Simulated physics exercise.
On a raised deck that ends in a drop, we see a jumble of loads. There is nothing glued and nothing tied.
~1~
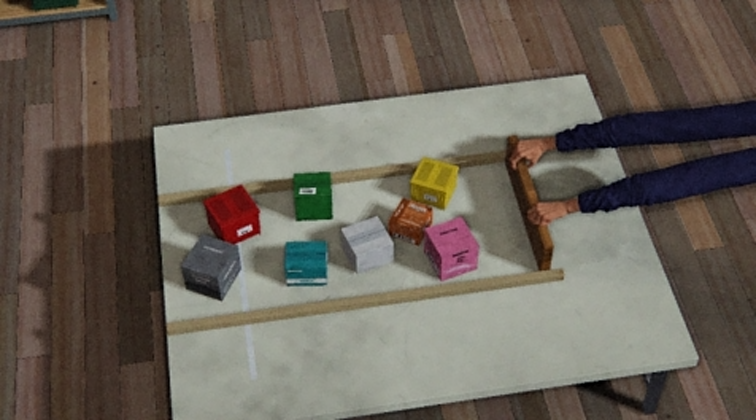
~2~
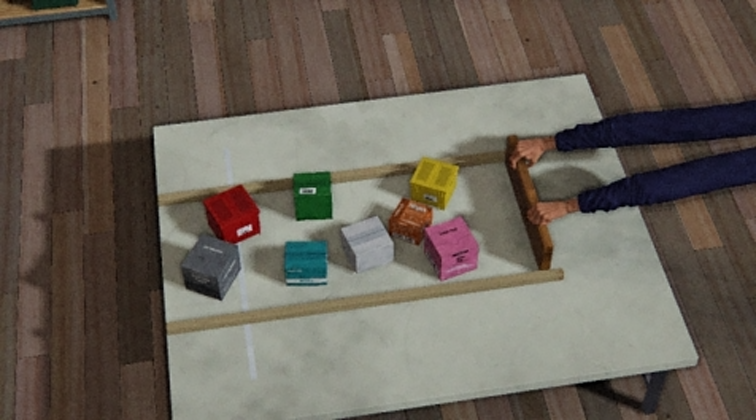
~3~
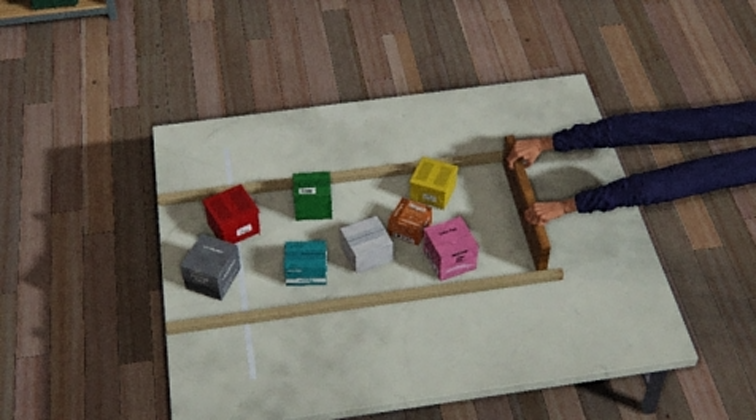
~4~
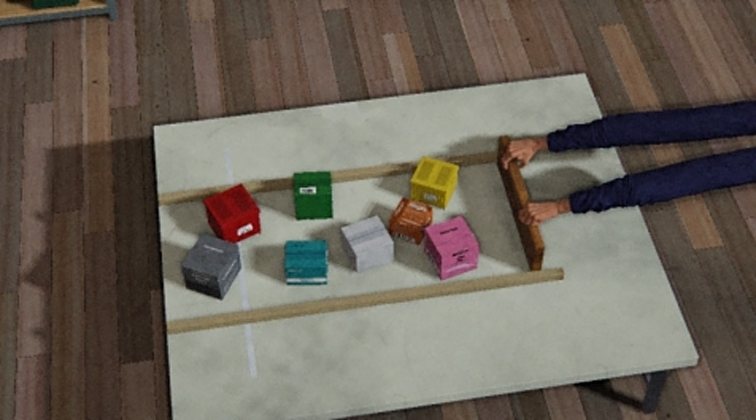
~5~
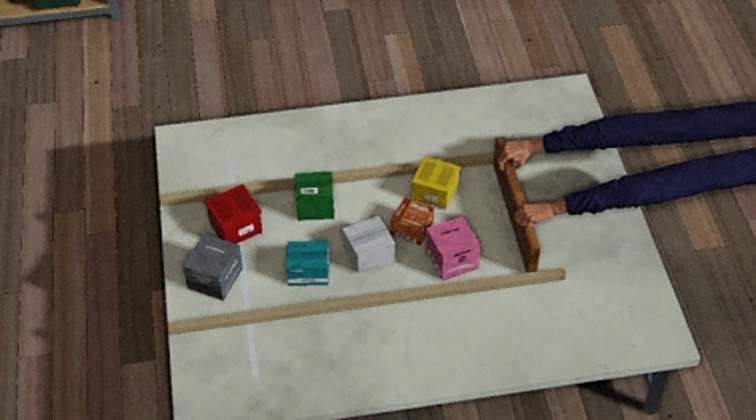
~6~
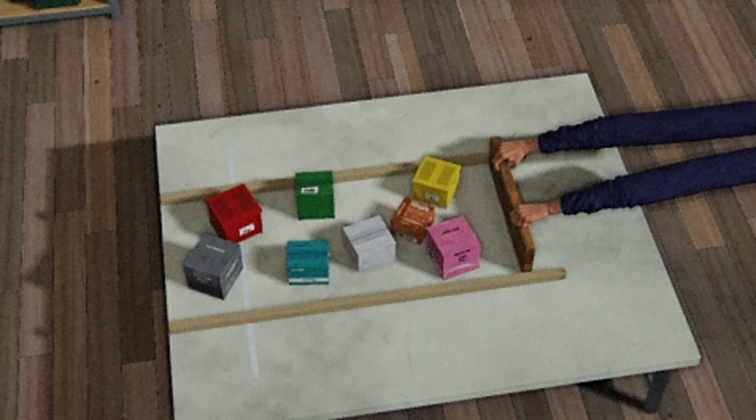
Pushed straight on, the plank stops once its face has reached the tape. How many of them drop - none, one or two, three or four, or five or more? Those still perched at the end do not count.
The count of those that drop is three or four.
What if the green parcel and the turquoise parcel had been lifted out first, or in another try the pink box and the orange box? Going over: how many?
That gives 1 in the first case, then 2 in the second.
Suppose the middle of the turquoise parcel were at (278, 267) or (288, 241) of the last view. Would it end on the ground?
In turn it slips off; slips off.
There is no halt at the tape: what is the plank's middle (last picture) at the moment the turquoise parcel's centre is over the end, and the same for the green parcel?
First near (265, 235), second near (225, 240).
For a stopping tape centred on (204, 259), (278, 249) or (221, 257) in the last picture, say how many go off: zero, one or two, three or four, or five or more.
In the order of the places given: 5 or more; one to two; five or more.
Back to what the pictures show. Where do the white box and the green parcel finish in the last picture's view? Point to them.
The first sits around (181, 266), while the other sits around (178, 215).
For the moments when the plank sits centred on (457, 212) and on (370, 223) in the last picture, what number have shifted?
The first number is 2, the next one 6.
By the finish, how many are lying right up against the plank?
3 end up touching it.
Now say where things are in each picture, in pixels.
Grey box (212, 268); red tote (233, 218); turquoise parcel (307, 264); plank (528, 203); tape (239, 255), in the first picture.
Red tote (233, 217); pink box (451, 249), in the second picture.
Turquoise parcel (306, 263); plank (525, 203), in the third picture.
Grey box (212, 267); green parcel (313, 196), in the fourth picture.
Red tote (235, 217); yellow tote (436, 184), in the fifth picture.
Grey box (214, 267); red tote (235, 217); turquoise parcel (309, 263); plank (511, 204); tape (241, 254), in the sixth picture.
Early on, none off yet; grey box at rest near (214, 267); red tote at rest near (235, 217); turquoise parcel at rest near (309, 263).
A while later, none off yet; grey box travelled a little near (192, 268); red tote travelled a little near (229, 218); turquoise parcel travelled well along near (238, 275).
Finally, the number that fall off is three or four; lost, turquoise parcel, red tote and grey box.
